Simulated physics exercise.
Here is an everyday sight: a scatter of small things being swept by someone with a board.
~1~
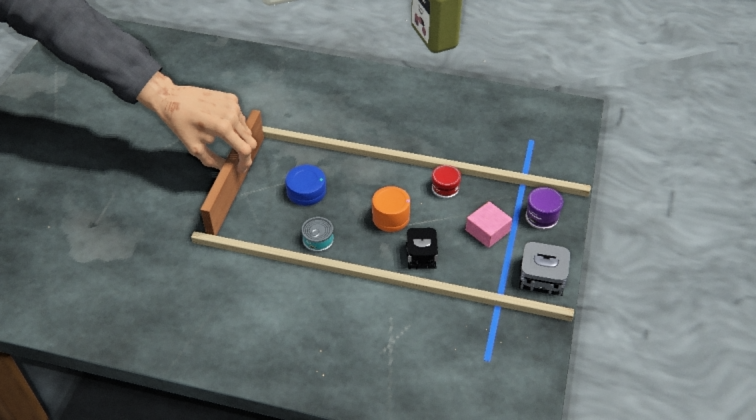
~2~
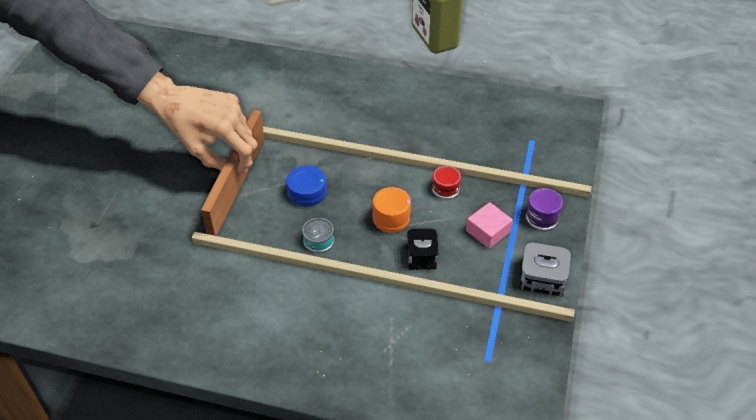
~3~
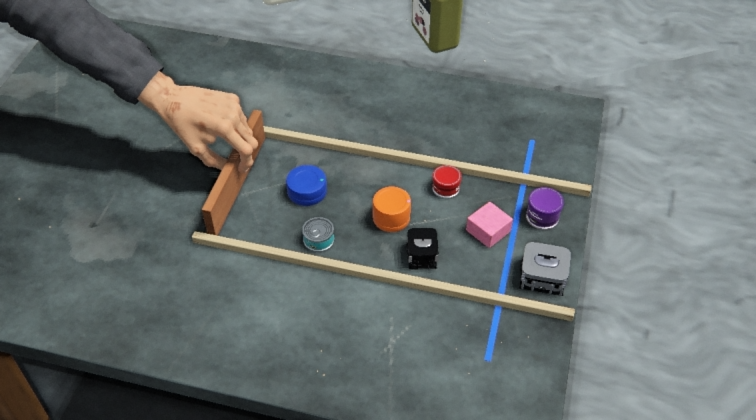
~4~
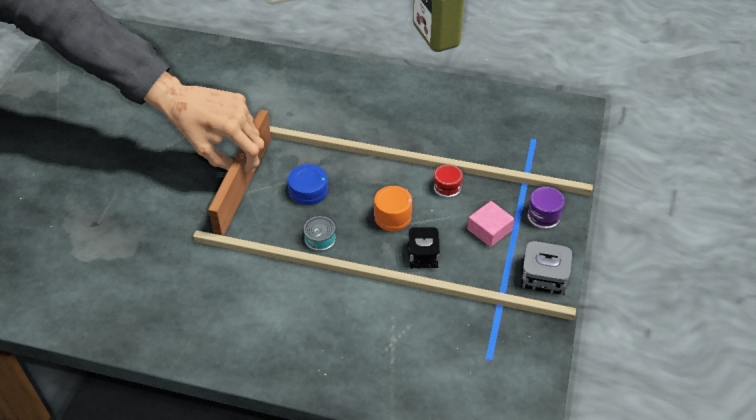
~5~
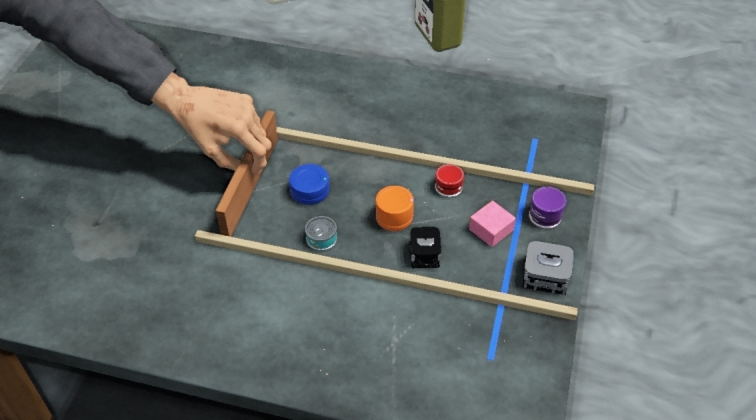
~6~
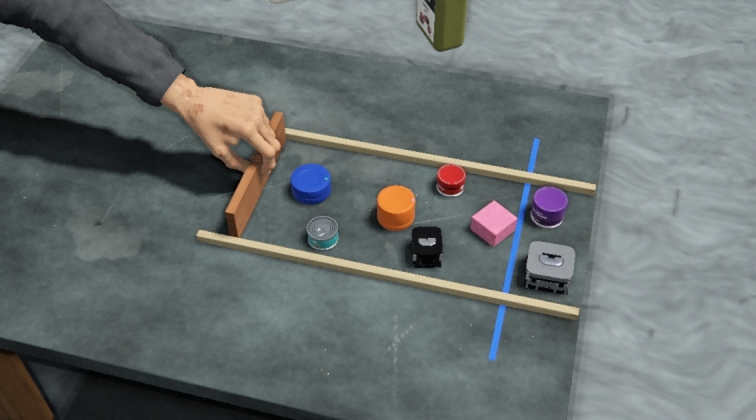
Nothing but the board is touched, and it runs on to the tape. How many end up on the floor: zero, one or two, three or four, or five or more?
One or two.
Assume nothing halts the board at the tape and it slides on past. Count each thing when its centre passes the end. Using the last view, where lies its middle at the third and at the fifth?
First about (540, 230), next about (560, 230).
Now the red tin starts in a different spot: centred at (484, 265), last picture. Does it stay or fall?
It goes down.
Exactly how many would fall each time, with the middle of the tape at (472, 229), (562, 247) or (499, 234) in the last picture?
Down on the floor: 0, 4 and 0.
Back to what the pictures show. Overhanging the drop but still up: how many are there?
Overhanging ones - 1.
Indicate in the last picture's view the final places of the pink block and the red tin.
One ends up near (575, 239) and the other near (539, 197).
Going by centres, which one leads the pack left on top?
The pink block finishes closest.
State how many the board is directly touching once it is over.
3 of them.
A little later, none off yet; grey case at rest near (549, 268); purple pot at rest near (549, 208); pink block at rest near (494, 224).
Next, none off yet; grey case at rest near (549, 268); purple pot at rest near (549, 208); pink block at rest near (502, 224).
When it is over, the number that fall off is one or two; down, grey case.
